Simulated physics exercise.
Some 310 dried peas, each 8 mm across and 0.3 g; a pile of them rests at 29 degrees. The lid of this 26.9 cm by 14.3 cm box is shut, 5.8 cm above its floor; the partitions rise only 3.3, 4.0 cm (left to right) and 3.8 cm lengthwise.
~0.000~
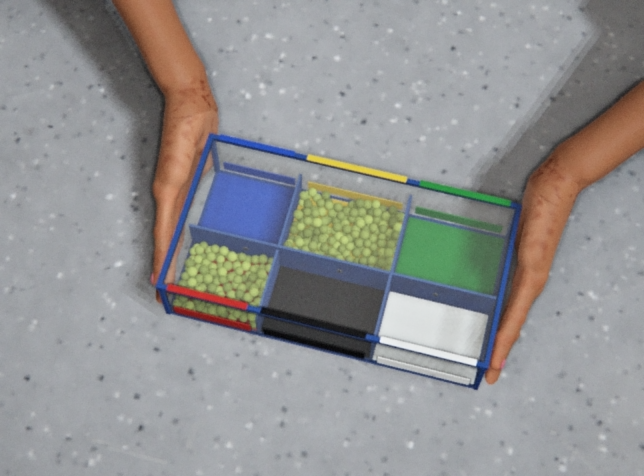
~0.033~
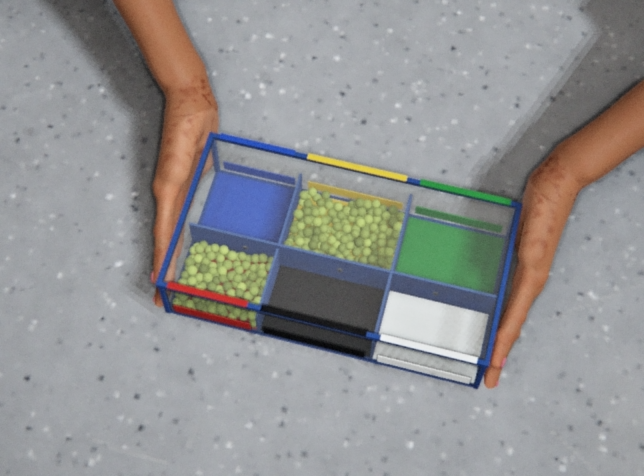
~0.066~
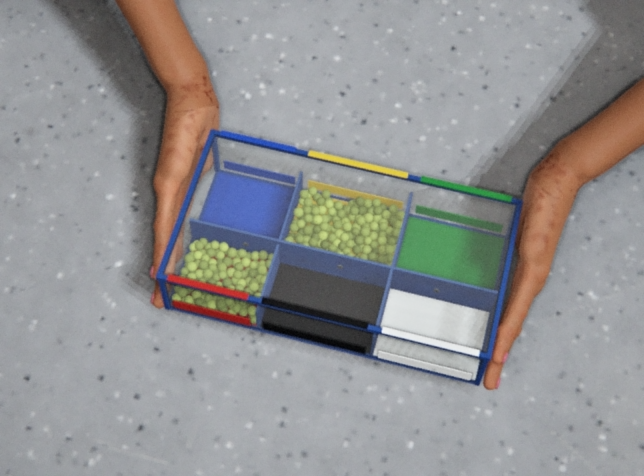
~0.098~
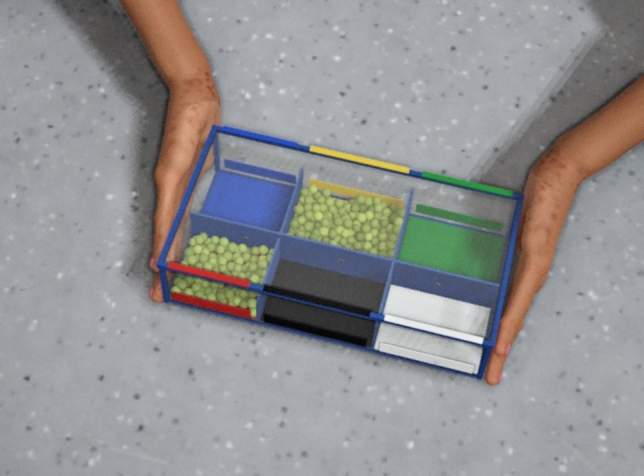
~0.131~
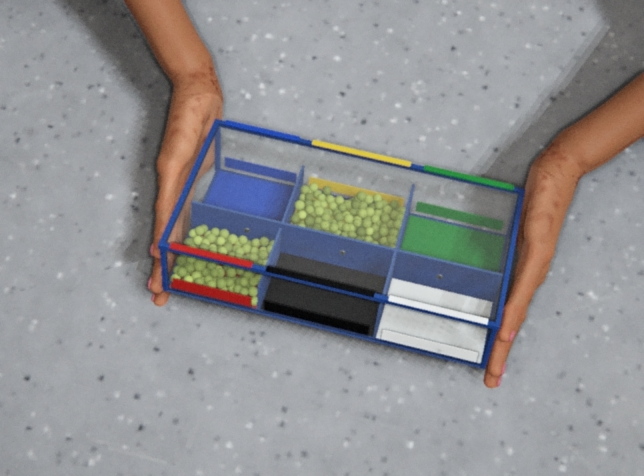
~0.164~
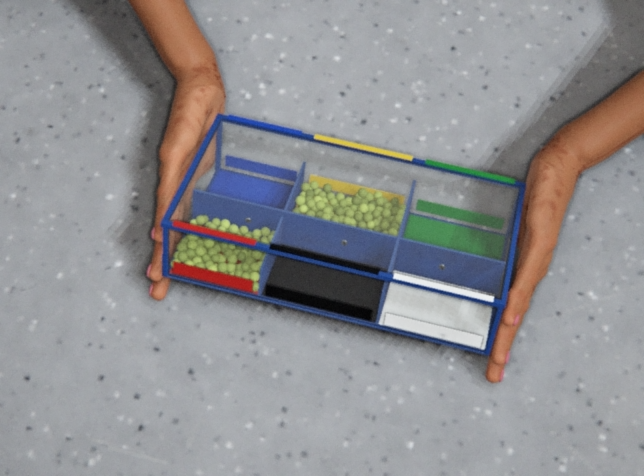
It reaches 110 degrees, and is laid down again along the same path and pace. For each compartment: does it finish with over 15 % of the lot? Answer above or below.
Red below, blue above, green below, yellow above, white below, black below.
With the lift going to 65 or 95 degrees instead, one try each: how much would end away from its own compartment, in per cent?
Some 5 and 35 per cent.
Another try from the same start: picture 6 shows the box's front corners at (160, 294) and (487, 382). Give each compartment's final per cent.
Red 25, blue 0, green 0, yellow 10, white 30, black 30.
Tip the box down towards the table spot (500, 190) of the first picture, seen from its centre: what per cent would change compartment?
Some 55 per cent.
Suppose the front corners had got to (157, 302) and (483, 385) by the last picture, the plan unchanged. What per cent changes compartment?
It would be near 55 per cent.
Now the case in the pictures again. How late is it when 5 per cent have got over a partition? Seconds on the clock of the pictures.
Near 0.55 s.
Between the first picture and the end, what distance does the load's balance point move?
About 4.0 cm.
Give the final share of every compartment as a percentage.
Red 0, blue 40, green 0, yellow 60, white 0, black 0.
Then, at 0.67 s, tilt 109 degrees; red 20 %, blue 20 %, yellow 60 %.
Then, at 1.01 s, tilt 46 degrees; blue 40 %, yellow 60 %.
Then, at 1.44 s, tilt 0 degrees; blue 40 %, yellow 60 %.
In the end, at 2.0 s, red 0 %, blue 40 %, green 0 %, yellow 60 %, white 0 %, black 0 %.
